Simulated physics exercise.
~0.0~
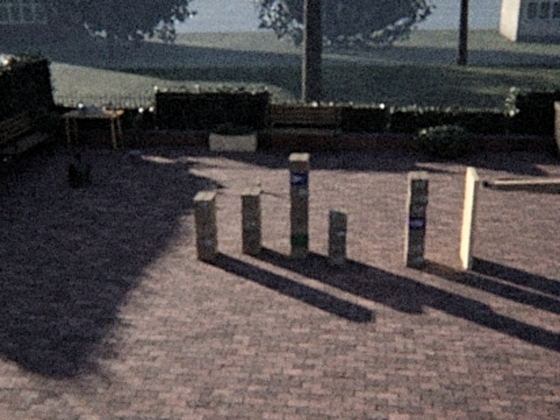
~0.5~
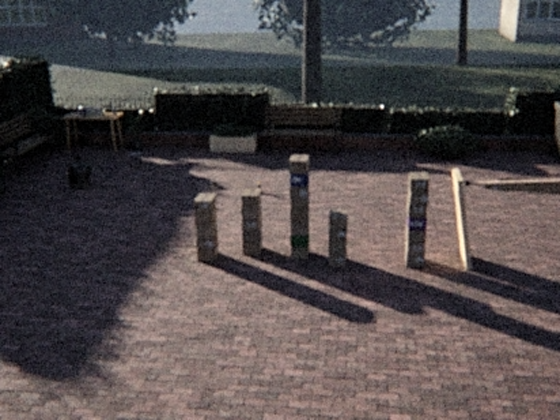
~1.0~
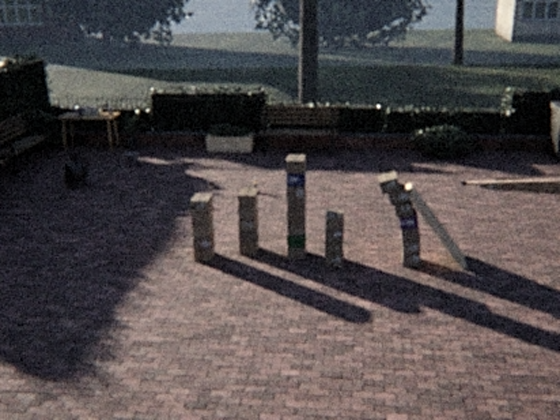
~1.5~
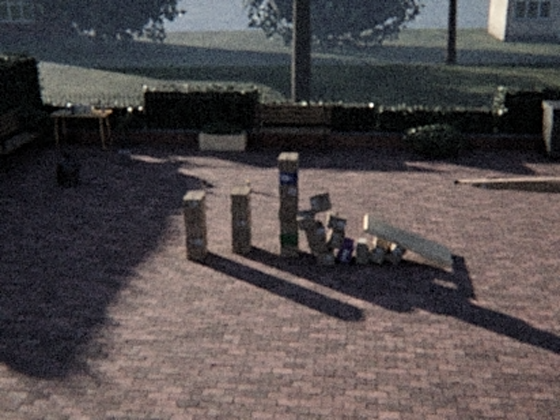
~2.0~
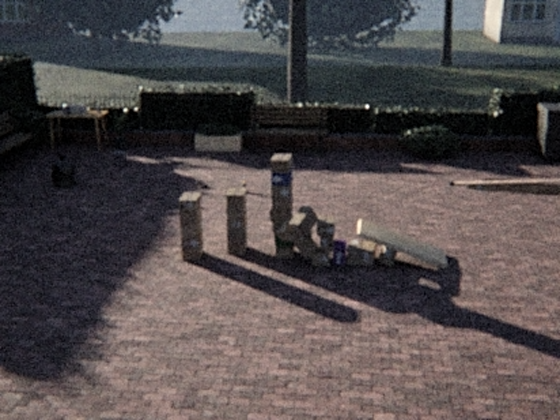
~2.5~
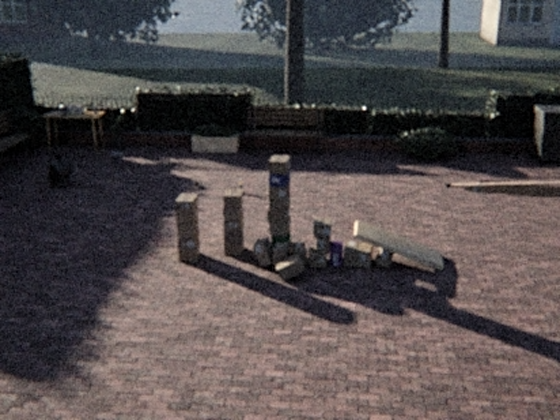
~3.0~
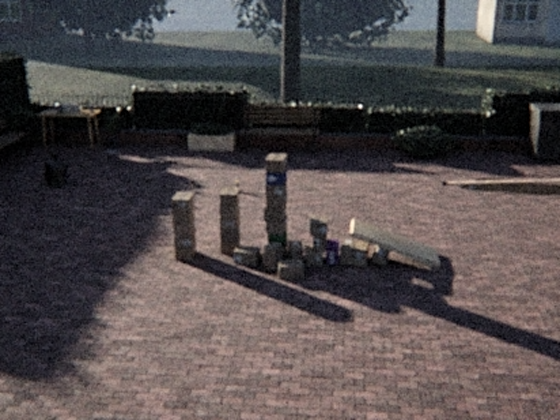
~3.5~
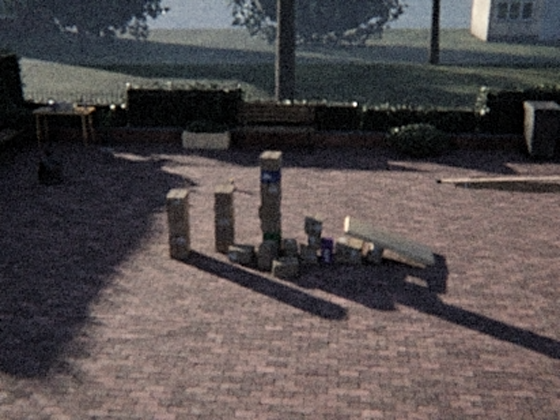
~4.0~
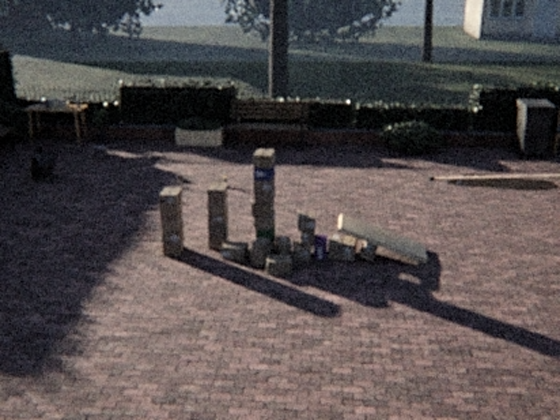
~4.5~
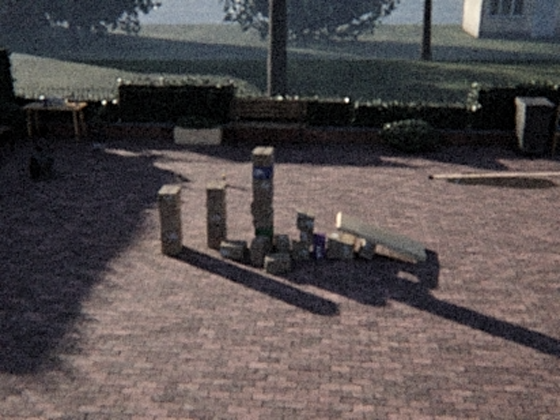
A pale board tips left and topples two block stacks, leaving three stacks standing beyond.
